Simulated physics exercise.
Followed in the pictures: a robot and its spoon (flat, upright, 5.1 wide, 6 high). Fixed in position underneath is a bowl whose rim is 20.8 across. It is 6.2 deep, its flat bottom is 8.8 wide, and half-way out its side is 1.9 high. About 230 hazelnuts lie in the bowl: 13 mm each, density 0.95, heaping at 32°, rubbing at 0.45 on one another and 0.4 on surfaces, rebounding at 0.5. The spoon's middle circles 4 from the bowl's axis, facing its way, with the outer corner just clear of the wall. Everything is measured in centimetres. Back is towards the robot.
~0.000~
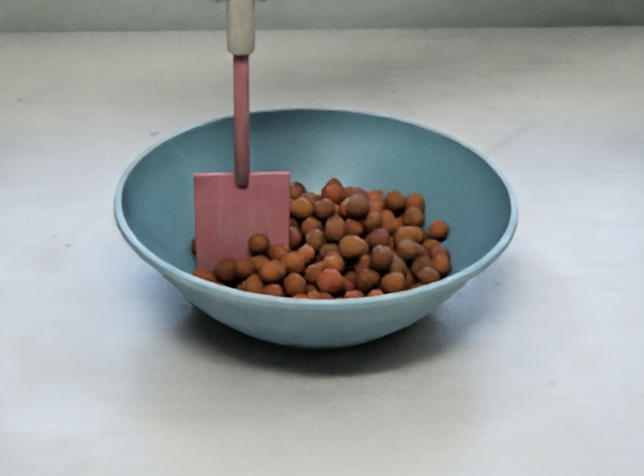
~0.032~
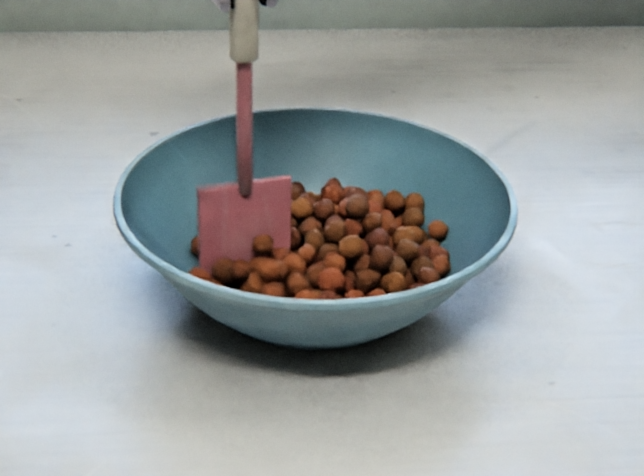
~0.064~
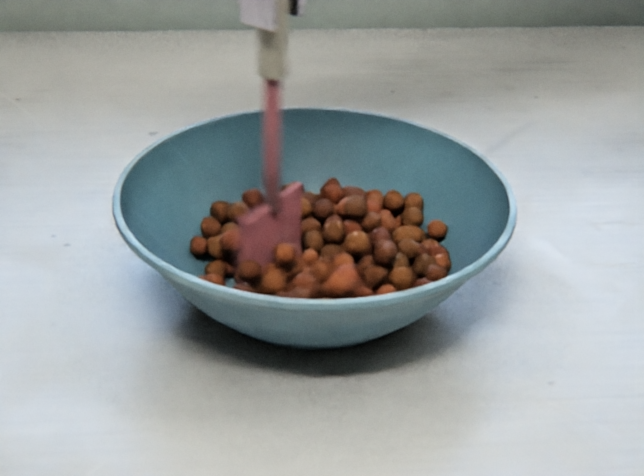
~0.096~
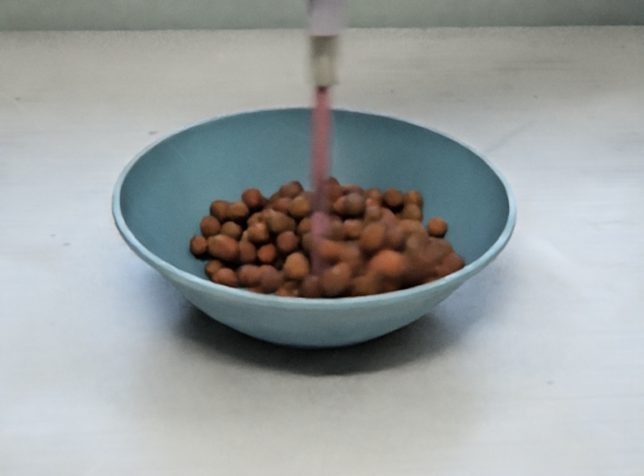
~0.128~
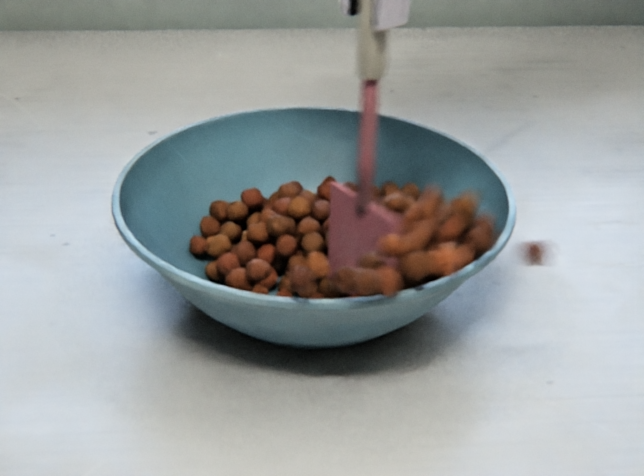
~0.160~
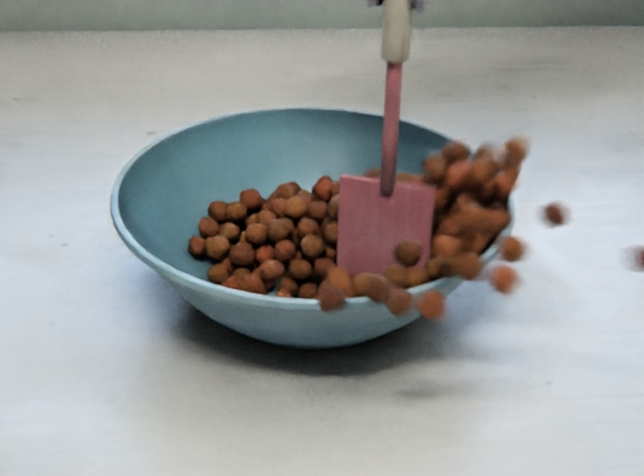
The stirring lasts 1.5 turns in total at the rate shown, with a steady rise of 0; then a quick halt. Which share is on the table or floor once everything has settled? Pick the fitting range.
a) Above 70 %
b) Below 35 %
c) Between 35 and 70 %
(c) Between 35 and 70 %.
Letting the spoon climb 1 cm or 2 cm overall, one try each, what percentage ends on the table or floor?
Near 45 in a hundred, then near 40 in a hundred.
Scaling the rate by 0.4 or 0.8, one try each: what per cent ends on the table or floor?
It would be about 5 and 30 percent respectively.
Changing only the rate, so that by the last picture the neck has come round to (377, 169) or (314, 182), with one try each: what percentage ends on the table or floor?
It comes to close to 40 per cent and close to 10 per cent.
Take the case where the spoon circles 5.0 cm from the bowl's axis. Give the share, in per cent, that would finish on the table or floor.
Close to 50 in a hundred then.
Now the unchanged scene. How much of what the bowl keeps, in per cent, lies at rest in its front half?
Roughly 50 percent of it.
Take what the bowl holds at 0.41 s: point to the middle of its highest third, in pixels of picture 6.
Around (197, 257).
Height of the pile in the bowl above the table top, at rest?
Some 4.0 cm.
By 0.28 s, 304° round, highest piece 13 above the table; 172 in the bowl, 12 on the table or floor, 47 in flight or on the tool.
By 0.41 s, 86° round, highest piece 12 above the table; 139 in the bowl, 64 on the table or floor, 28 in flight or on the tool.
By 0.67 s, 180° round, highest piece 7 above the table; 119 in the bowl, 112 on the table or floor.
By 1.37 s, 180° round, highest piece 4 above the table; 118 in the bowl, 113 on the table or floor.
Final count, 118 in the bowl, 113 on the table or floor. That is 49 % on the table or floor.
